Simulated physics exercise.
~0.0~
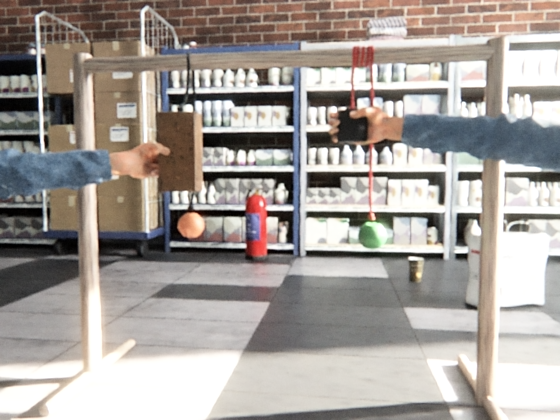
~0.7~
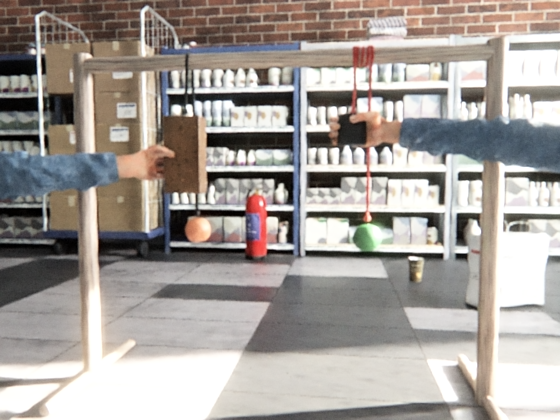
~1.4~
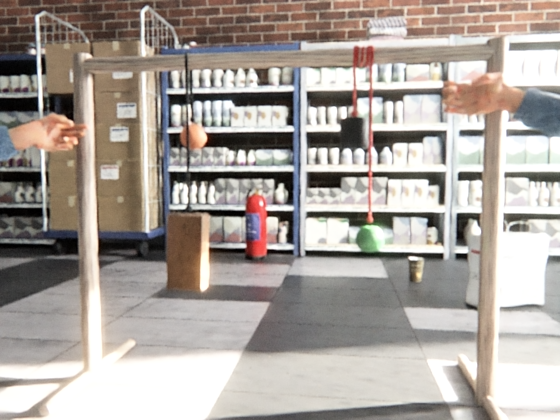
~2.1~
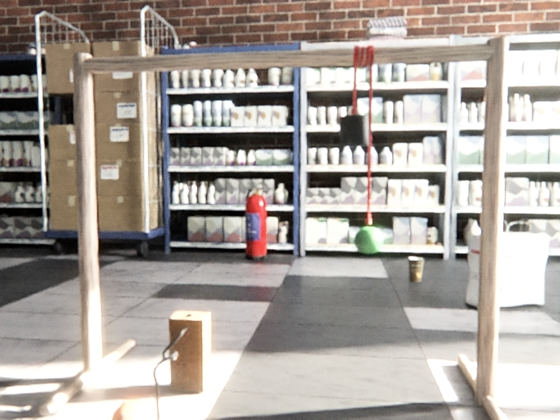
In a storeroom lined with shelves, two hands held a brown block and a small black block on cords over a wooden rail, then let go; the brown block dropped to the floor with its orange ball, while the black block and green ball stayed hanging.
